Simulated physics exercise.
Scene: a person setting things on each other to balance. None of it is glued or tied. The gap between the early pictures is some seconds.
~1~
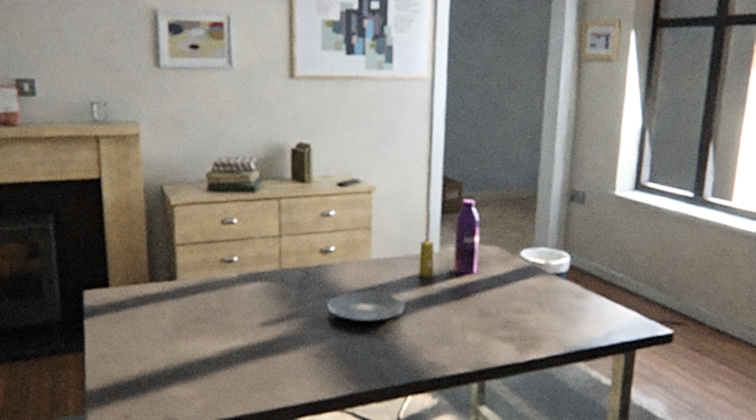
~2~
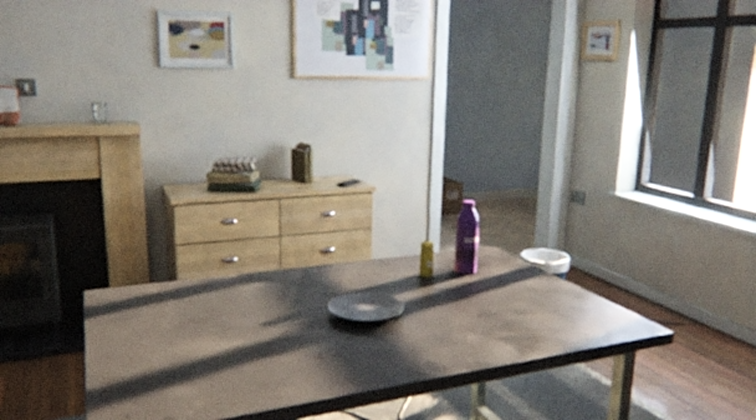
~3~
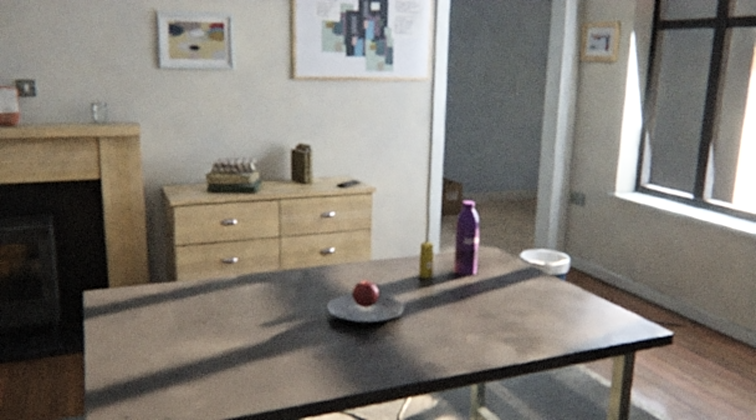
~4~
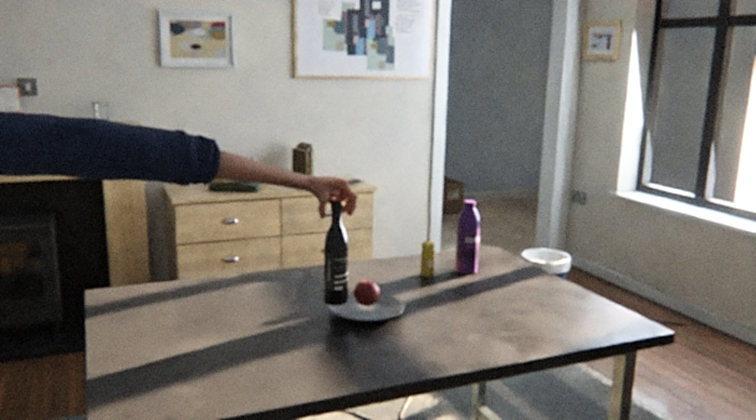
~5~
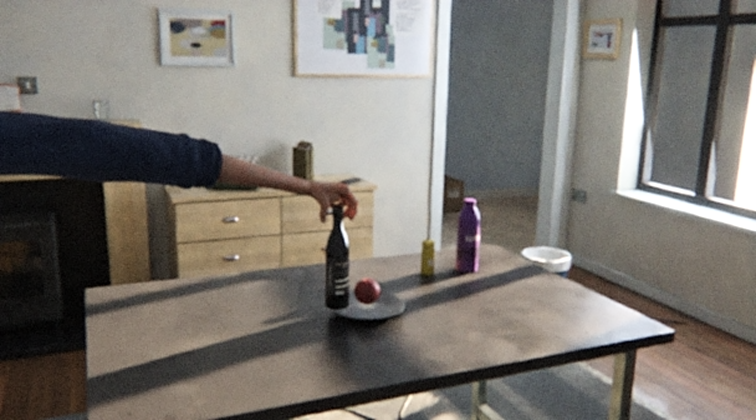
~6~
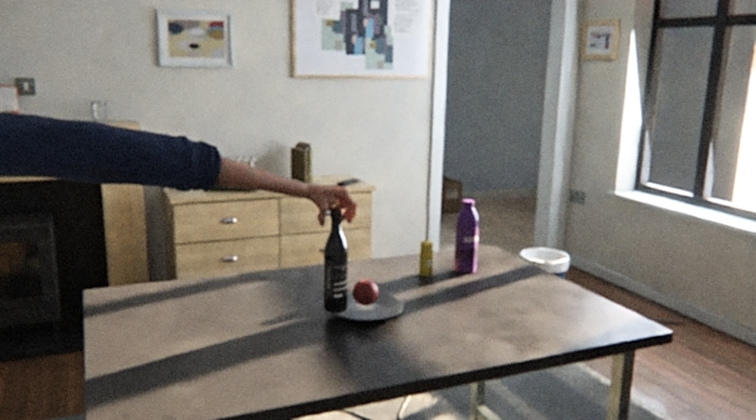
A red apple appears on the plate, then a hand lowers a black bottle beside it.
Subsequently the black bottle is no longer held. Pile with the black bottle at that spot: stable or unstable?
Most likely the pile will stay as built.
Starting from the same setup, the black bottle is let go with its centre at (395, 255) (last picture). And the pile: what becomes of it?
It stays stable.
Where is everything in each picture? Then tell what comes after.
The last thing is not in view yet, in the first picture.
The last thing is not in view yet; yellow shaker (427, 259), in the second picture.
The last thing is not in view yet; red apple (366, 294), in the third picture.
Coming down; black bottle (336, 253); yellow shaker (428, 259), in the fourth picture.
In place under the hand; black bottle (338, 258); red apple (367, 291), in the fifth picture.
In place under the hand; black bottle (336, 260); yellow shaker (426, 259), in the sixth picture.
Then, 0.50 s on from there, no change.
Then, 1.30 s on from there, black bottle resting near (336, 261).
In the end, all 5 unmoved. At the end, from the last picture's camera, black bottle near (336, 261). The pile keeps its balance.
